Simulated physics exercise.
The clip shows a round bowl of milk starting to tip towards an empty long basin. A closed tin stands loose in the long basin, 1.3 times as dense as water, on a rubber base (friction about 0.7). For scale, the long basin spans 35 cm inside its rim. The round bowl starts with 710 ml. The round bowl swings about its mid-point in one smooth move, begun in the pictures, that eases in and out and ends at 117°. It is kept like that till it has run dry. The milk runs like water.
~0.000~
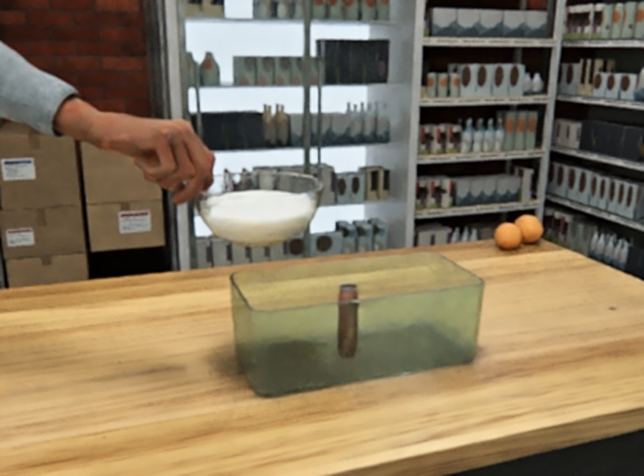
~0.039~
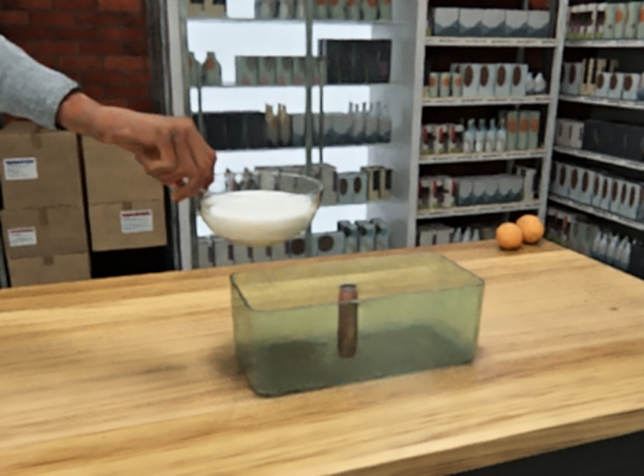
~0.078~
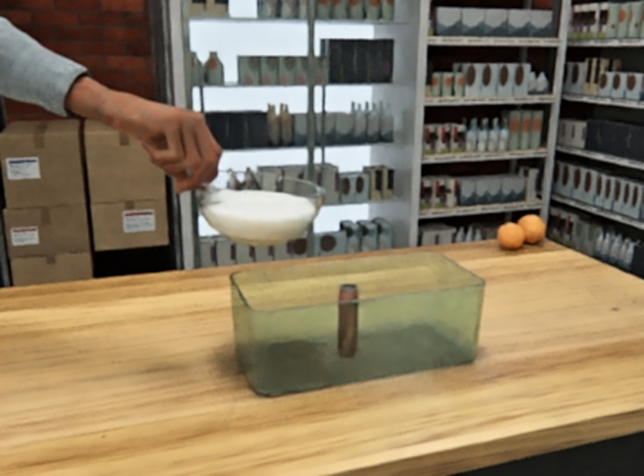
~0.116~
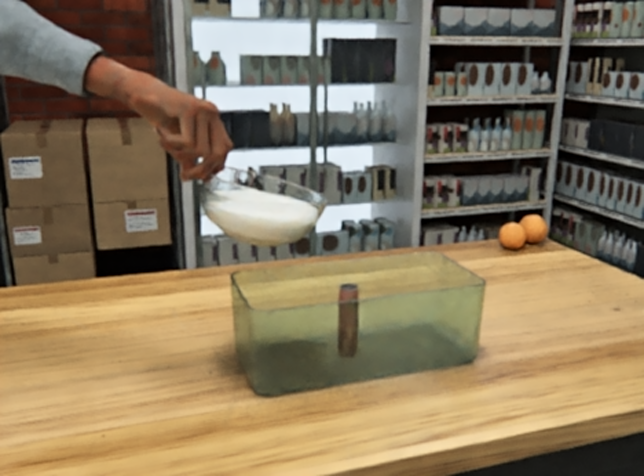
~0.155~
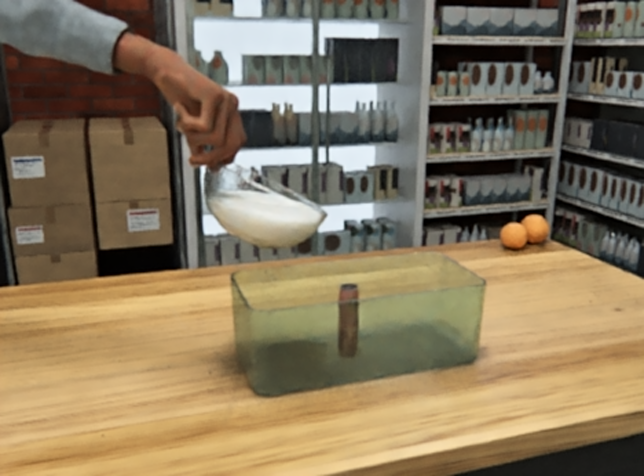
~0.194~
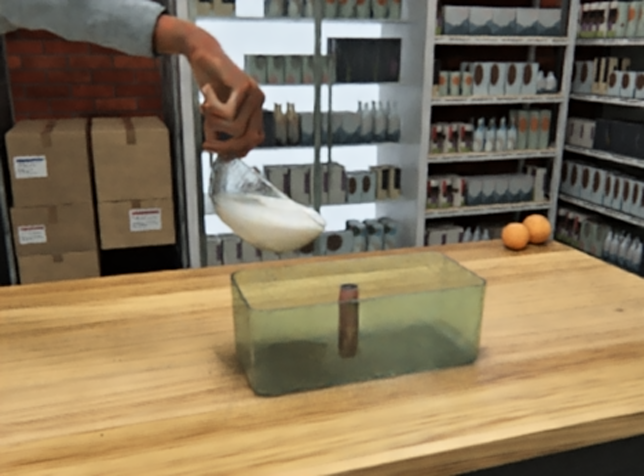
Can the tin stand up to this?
It topples.
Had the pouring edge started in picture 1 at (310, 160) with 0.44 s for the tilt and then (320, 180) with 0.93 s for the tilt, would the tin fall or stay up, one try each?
First it falls; then it stays up.
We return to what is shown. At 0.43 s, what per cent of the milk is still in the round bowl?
Some 1 per cent.
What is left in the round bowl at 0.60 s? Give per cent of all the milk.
Some 0 per cent.
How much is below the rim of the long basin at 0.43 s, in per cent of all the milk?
Some 90 per cent.
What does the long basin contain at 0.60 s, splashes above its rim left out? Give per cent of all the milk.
Near 96 in a hundred.
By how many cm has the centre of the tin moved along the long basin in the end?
Some 8.5 cm.
After 0.43 s the tilt is 114° and 1 per cent is still to pour; the tin stands where it began.
After 0.60 s the tilt is 117° and 0 per cent is still to pour; the tin leans 18°.
After 0.78 s the tilt is 117° and 0 per cent is still to pour; the tin lies on its side.
After 0.98 s the tilt is 117° and 0 per cent is still to pour; the tin lies on its side.
In the end the tin lies on its side.
